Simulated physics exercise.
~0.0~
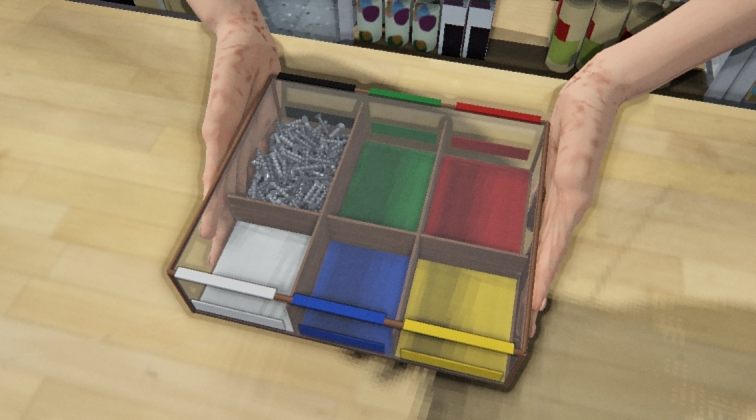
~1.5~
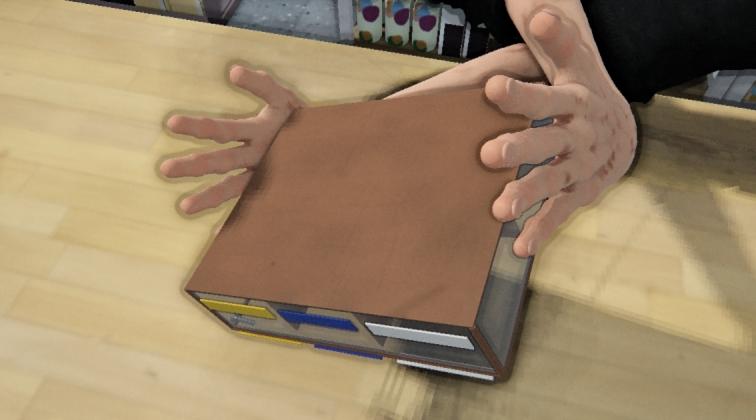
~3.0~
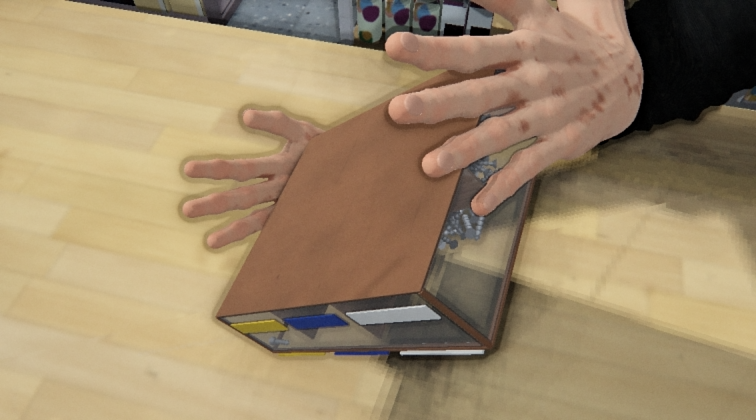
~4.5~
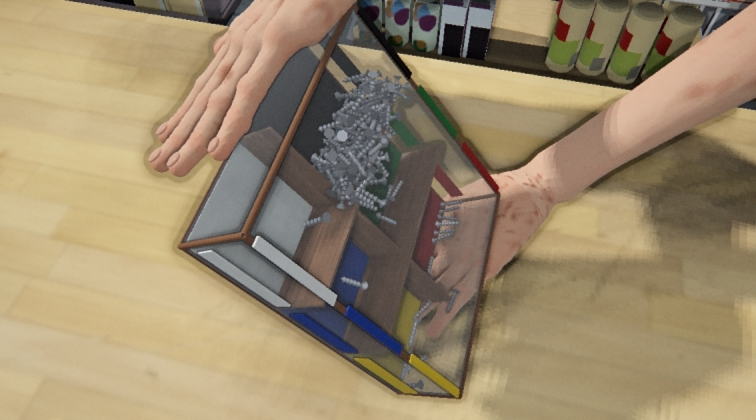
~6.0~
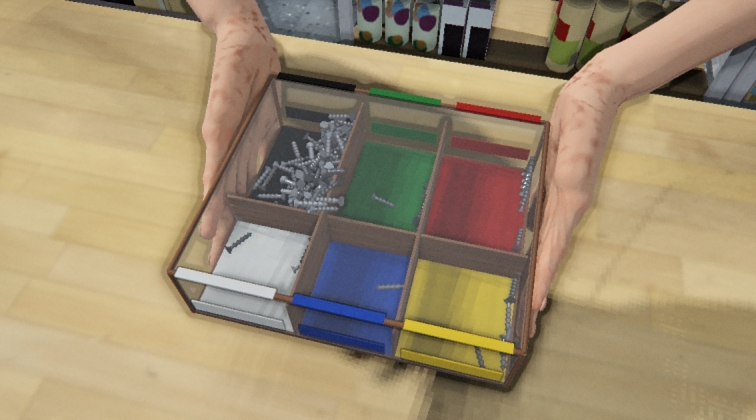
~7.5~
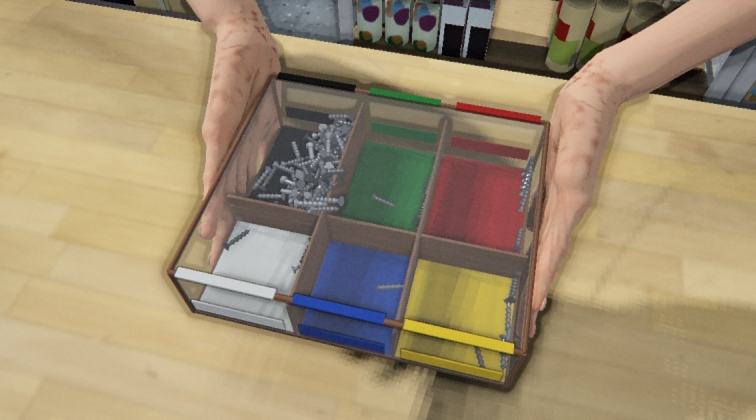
In this clip, two hands flip a clear-lidded compartment box of steel screws upside down above a wooden table, then turn it back level. Most screws end up in the black section, with a few scattered in the white, green, red and yellow ones.
